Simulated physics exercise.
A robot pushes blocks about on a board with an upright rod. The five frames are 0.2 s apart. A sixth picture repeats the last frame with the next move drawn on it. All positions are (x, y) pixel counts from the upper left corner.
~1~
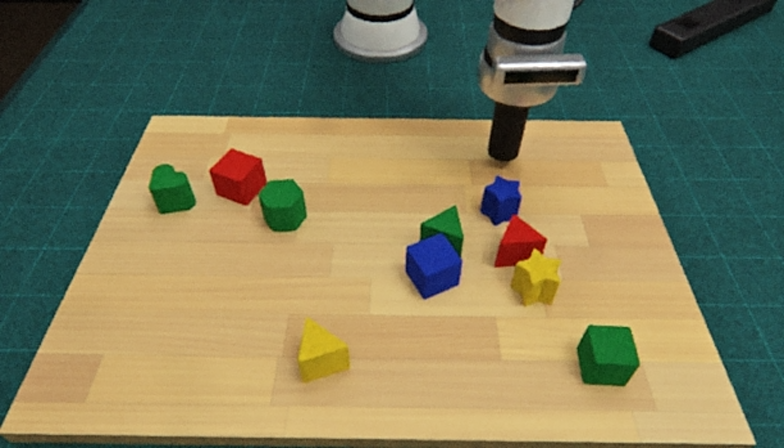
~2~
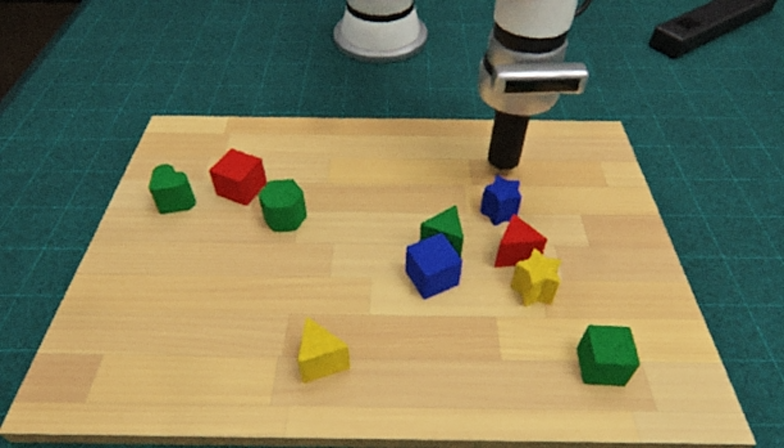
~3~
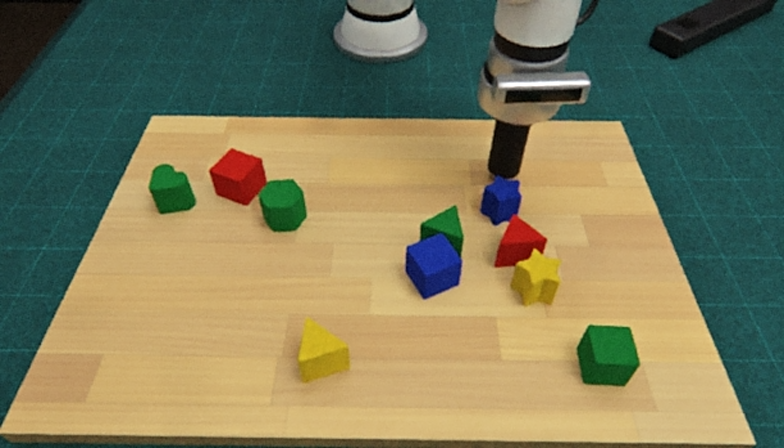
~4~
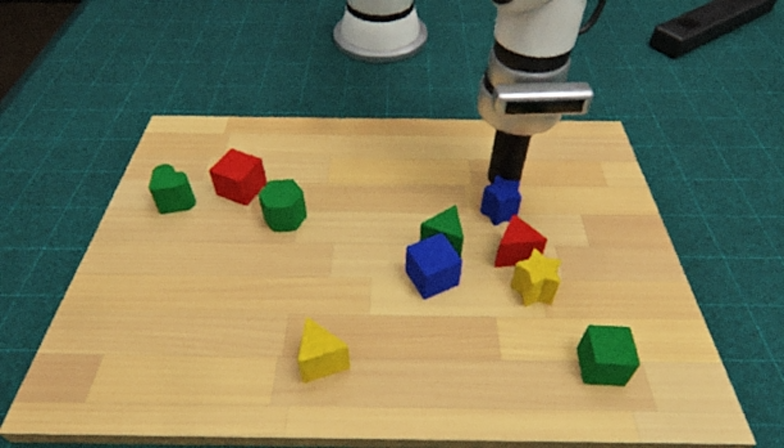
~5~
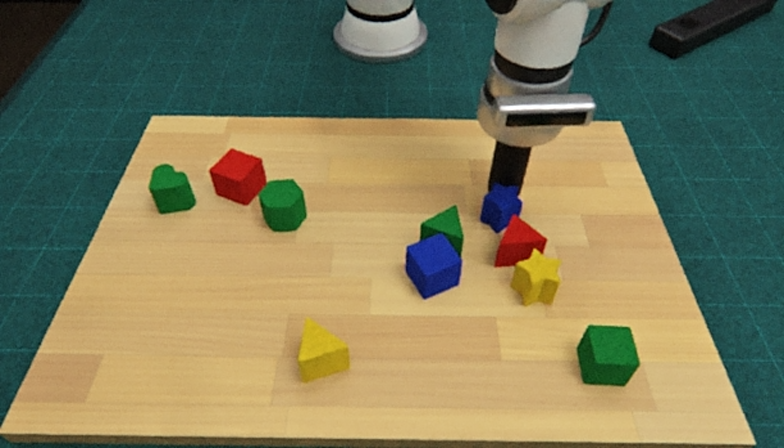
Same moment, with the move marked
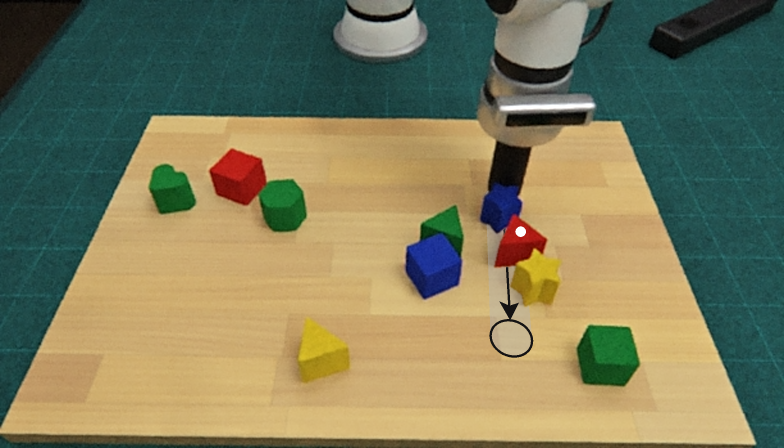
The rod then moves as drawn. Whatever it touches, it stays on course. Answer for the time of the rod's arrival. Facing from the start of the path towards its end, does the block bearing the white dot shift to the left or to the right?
Its sideways move is to the right.
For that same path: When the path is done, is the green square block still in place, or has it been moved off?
It ends up on the same spot.
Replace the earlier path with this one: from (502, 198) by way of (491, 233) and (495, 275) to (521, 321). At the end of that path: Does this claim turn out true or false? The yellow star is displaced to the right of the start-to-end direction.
Answer: False.
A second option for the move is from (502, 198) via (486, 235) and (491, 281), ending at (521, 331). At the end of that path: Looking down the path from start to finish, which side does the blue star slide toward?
Facing from start to end, it will go to the right.
The drawn path runs straight from (502, 198) to (511, 338); the dot is on the red triangle.
The first path, step by step. One third of the way, rod at (507, 229); blue star at (497, 236), turned 20° clockwise; red triangle at (524, 260), turned 50° anticlockwise; yellow star at (553, 280), turned 15° anticlockwise.
Two thirds of the way, rod at (511, 276); blue star at (481, 269), turned 60° clockwise; red triangle at (516, 294), turned 70° anticlockwise; yellow star at (557, 284), turned 40° anticlockwise.
At the end, rod at (514, 329); blue square block not moved; green triangle not moved; blue star at (478, 275), turned 90° clockwise; red triangle at (512, 348), turned 30° anticlockwise; yellow star at (558, 285), turned 45° anticlockwise; green square block not moved.
